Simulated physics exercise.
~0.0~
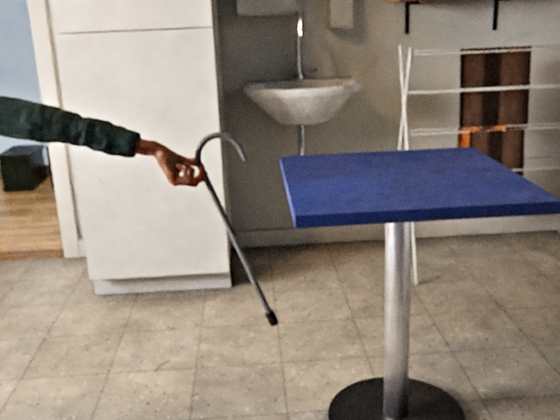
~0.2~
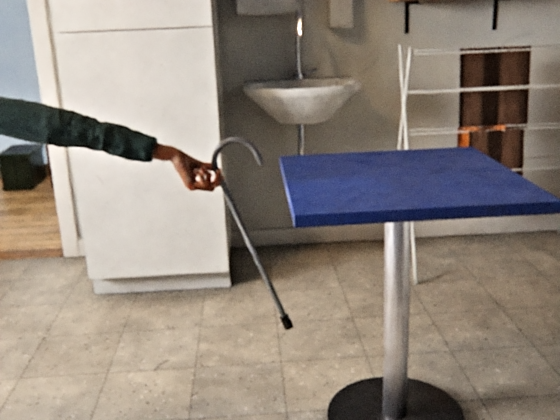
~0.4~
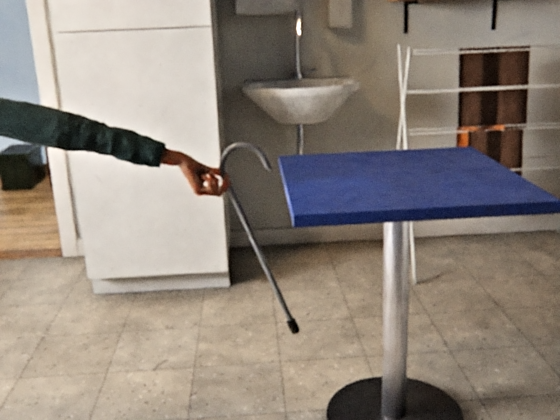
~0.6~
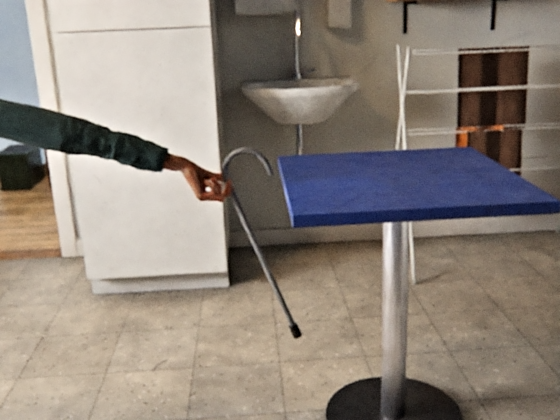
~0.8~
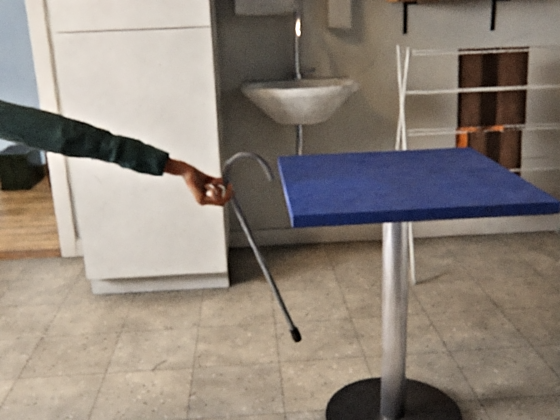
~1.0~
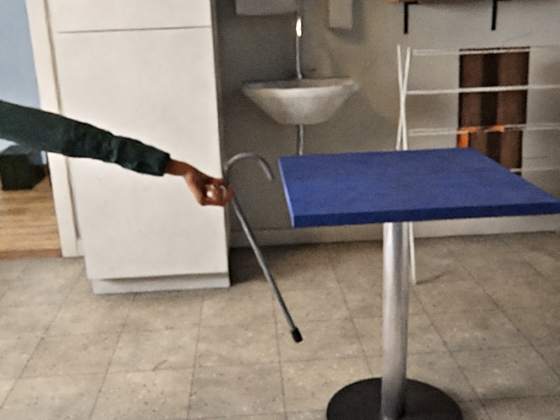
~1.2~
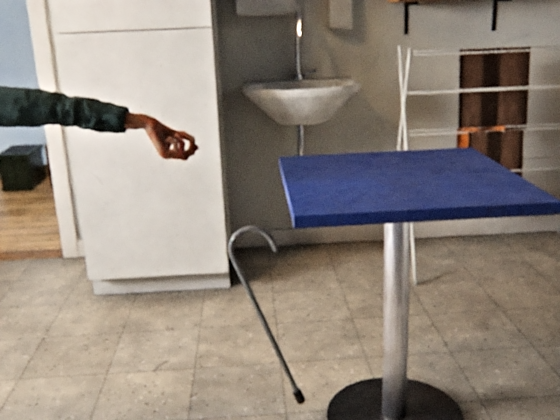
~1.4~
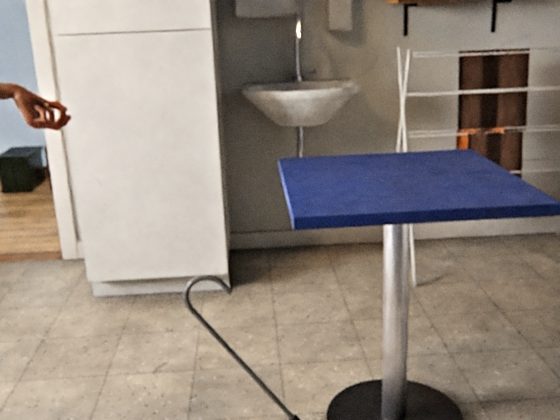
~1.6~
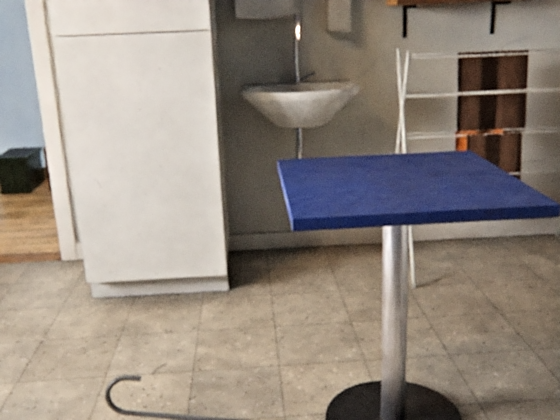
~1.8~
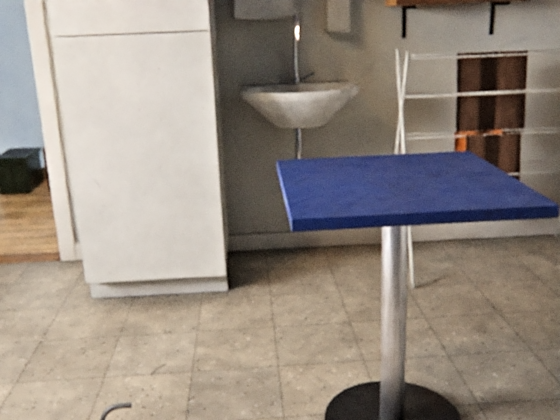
The footage shows a hand moving a grey cane right toward the edge of a small blue table, holding it there briefly, then letting go and drawing back as the cane drops beside the table, tips over to the left and falls to the tiled floor.
